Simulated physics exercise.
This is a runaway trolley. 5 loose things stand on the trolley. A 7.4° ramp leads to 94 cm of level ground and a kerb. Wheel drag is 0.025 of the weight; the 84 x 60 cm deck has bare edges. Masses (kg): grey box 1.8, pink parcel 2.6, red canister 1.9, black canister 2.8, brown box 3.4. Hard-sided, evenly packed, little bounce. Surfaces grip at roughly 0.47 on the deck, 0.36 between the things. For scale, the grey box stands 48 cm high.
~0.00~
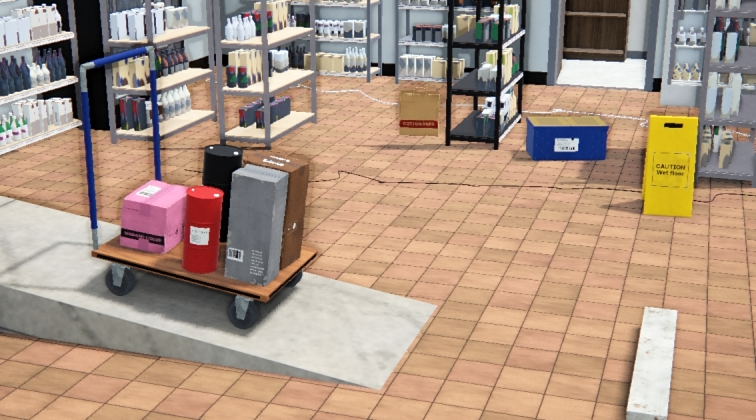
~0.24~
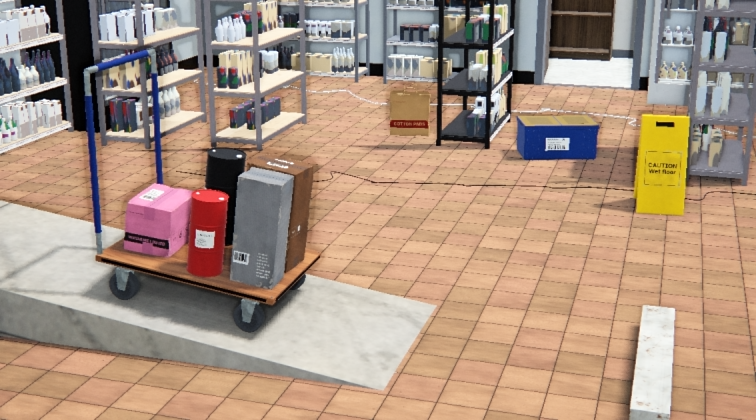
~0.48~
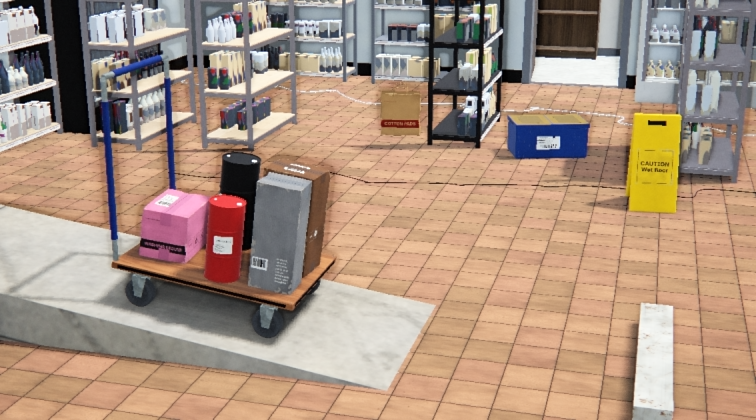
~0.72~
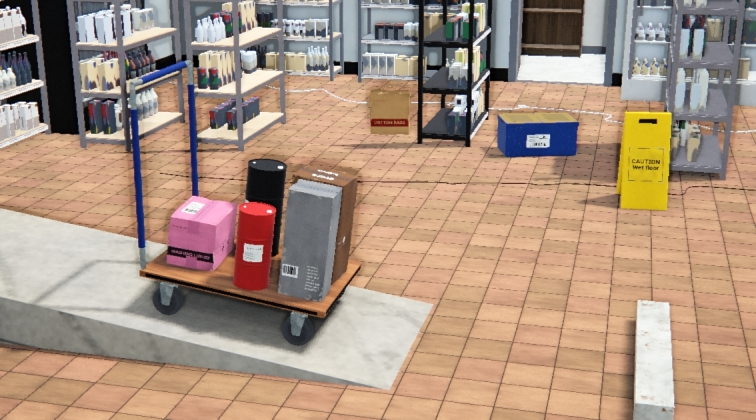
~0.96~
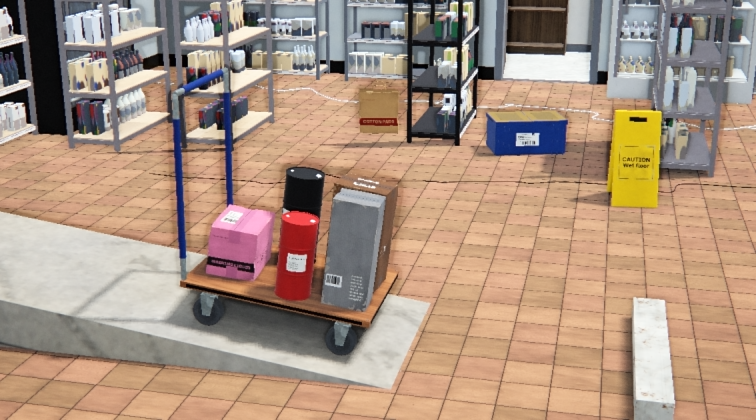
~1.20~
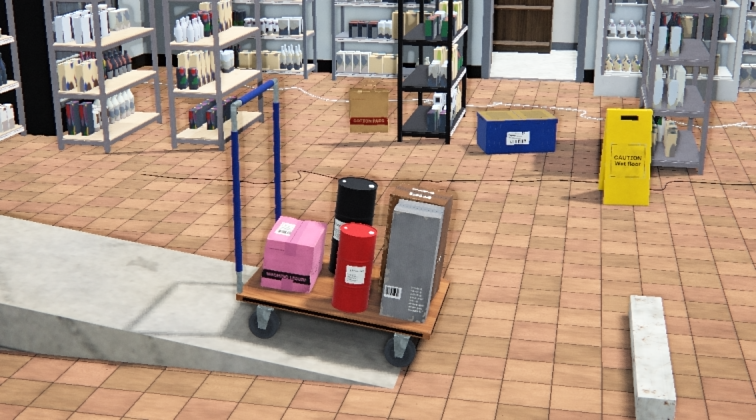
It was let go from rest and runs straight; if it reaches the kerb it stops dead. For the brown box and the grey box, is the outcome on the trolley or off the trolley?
The brown box comes off the trolley and the grey box comes off the trolley.
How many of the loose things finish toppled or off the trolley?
In all, 3.
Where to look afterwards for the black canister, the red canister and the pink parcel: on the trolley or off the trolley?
The black canister finishes off the trolley; the red canister is still on the trolley; the pink parcel is still on the trolley.
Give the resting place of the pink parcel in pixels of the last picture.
Near (527, 288).
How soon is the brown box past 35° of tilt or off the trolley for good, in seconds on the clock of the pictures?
Near 2.1 s.
Around 1.90 s, trolley at the kerb; grey box shifted 2 cm near (628, 278); brown box shifted 2 cm near (621, 259); black canister shifted 2 cm.
Around 2.20 s, trolley at the kerb; grey box and brown box now off the trolley; black canister tipped 17° against what carries it; red canister tipped 13° against what carries it.
Around 2.50 s, trolley at the kerb; black canister tipped 27° against what carries it; pink parcel shifted 15 cm; red canister shifted 11 cm.
Around 3.70 s, trolley at the kerb; black canister now off the trolley; pink parcel shifted 15 cm; red canister shifted 12 cm.
Finally (4.4 s), off the trolley, grey box, black canister and brown box; not toppled but over 10 cm from the start, pink parcel and red canister. Final places as that camera would see them, brown box near (729, 327), grey box near (735, 355).
